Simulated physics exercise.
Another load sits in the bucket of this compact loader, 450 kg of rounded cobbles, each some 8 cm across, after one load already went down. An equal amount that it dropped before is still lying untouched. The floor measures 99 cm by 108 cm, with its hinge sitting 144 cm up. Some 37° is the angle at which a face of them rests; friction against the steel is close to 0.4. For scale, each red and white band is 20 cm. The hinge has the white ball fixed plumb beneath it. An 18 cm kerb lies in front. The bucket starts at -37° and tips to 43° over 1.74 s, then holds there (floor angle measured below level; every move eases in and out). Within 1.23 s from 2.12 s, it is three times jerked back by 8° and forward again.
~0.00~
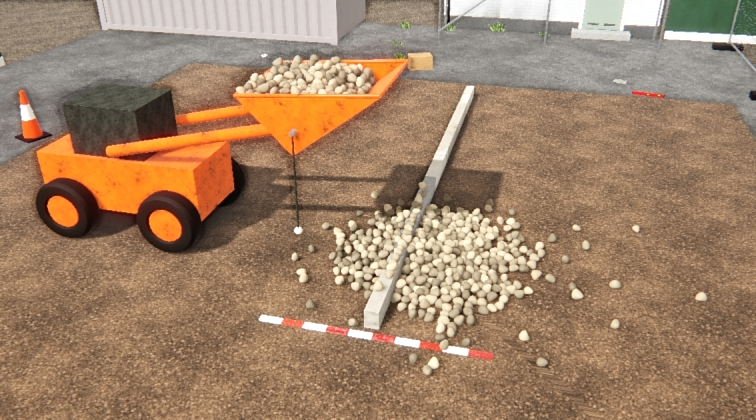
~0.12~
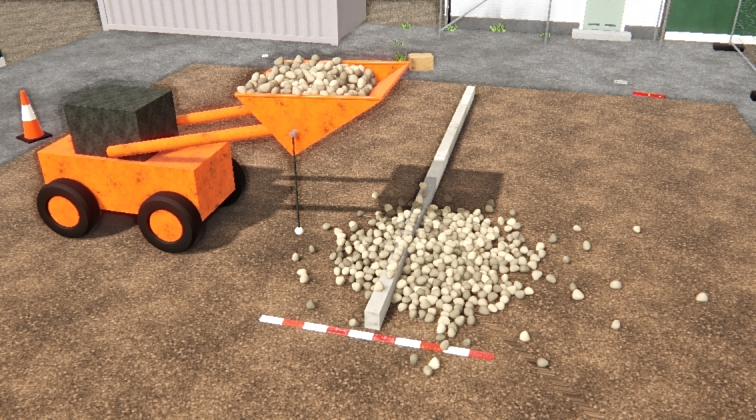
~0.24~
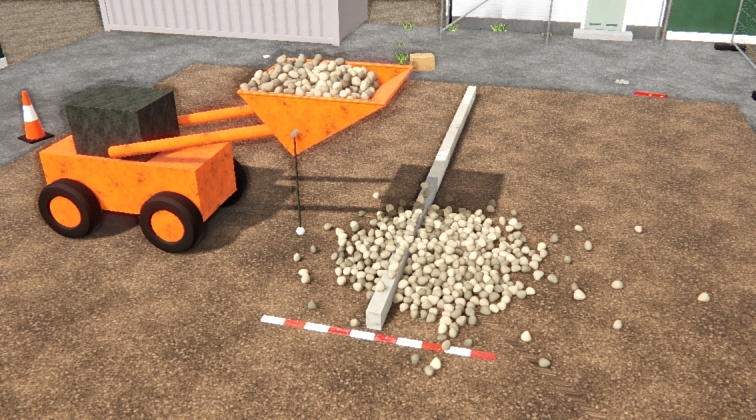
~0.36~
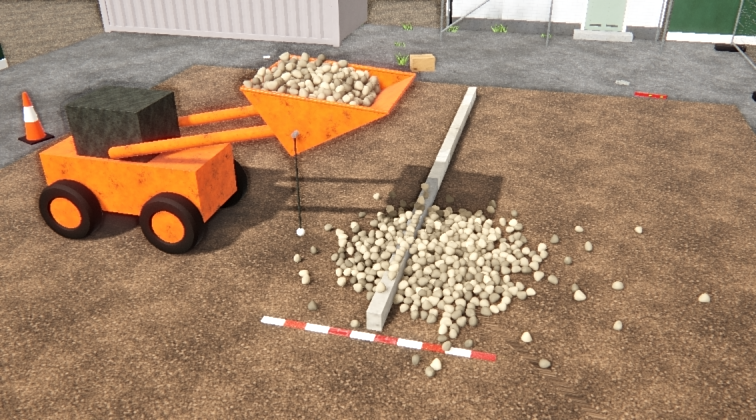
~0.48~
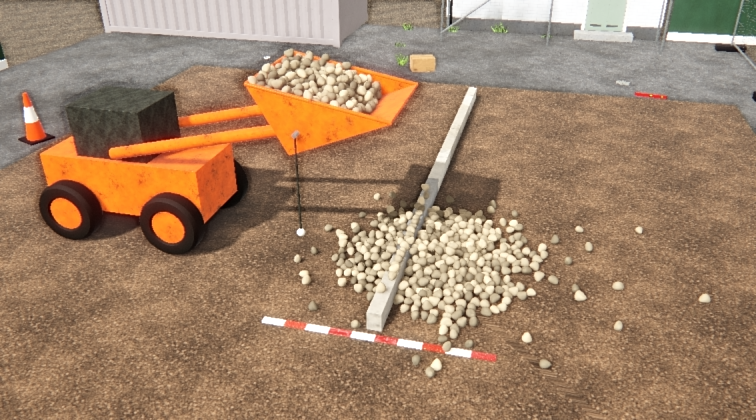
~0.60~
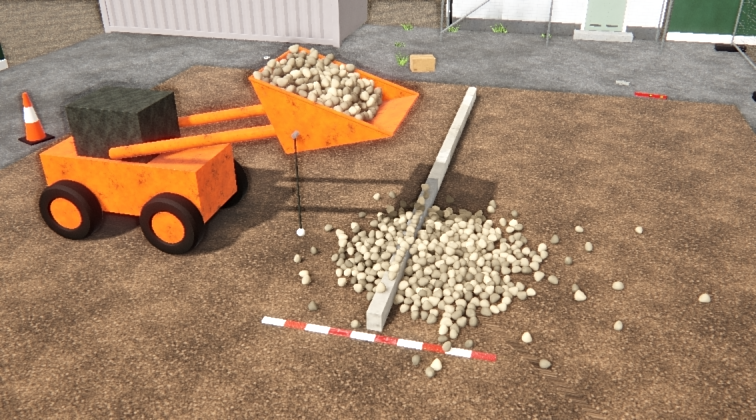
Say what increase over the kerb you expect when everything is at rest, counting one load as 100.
Some 65 per cent is added.
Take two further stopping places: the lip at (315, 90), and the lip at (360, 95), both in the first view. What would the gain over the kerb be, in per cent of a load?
The first would add some 5 per cent and the second some 40 per cent.
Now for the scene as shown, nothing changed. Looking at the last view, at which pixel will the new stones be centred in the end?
The centre sits about (426, 244).
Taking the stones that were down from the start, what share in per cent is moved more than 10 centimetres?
Near 10 per cent, I reckon.
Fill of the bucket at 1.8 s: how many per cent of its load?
About 20 percent.
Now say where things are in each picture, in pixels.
The first frame shows lip at (380, 96), floor tilted -37°, highest stones at (320, 66). The earlier load is highest near (402, 232), 23 cm above ground level, 29 % on this side of the kerb, 71 % over the kerb.
The second frame shows lip at (382, 99), floor tilted -36°, highest stones at (322, 66); the stones move at 0.1 m/s on average.
In the third frame, the bucket is at -33°, its lip at (385, 104); the top of the load is at (306, 65); the stones move at 0.2 m/s on average.
In the fourth frame, the bucket is at -28°, its lip at (388, 113); the top of the load is at (300, 61); the stones move at 0.2 m/s on average.
In the fifth frame, the bucket is at -22°, its lip at (391, 123); the top of the load is at (295, 60); the stones move at 0.3 m/s on average.
In the sixth frame, the bucket is at -15°, its lip at (392, 135); the top of the load is at (298, 57); the stones move at 0.3 m/s on average.
After 1.3 s the floor is at 30°; in per cent of one load, 95 in the bucket, 34 on this side of the kerb, 71 over the kerb; the foremost stones are at (612, 273).
After 1.8 s the floor is at 43°; in per cent of one load, 22 in the bucket, 73 on this side of the kerb, 105 over the kerb; the foremost stones are at (612, 273).
After 3.8 s the floor is at 43°; in per cent of one load, 0 in the bucket, 64 on this side of the kerb, 136 over the kerb; the foremost stones are at (617, 280).
After 6.4 s the floor is at 43°; in per cent of one load, 0 in the bucket, 64 on this side of the kerb, 136 over the kerb; the foremost stones are at (617, 280). Net gain over the kerb, 65.
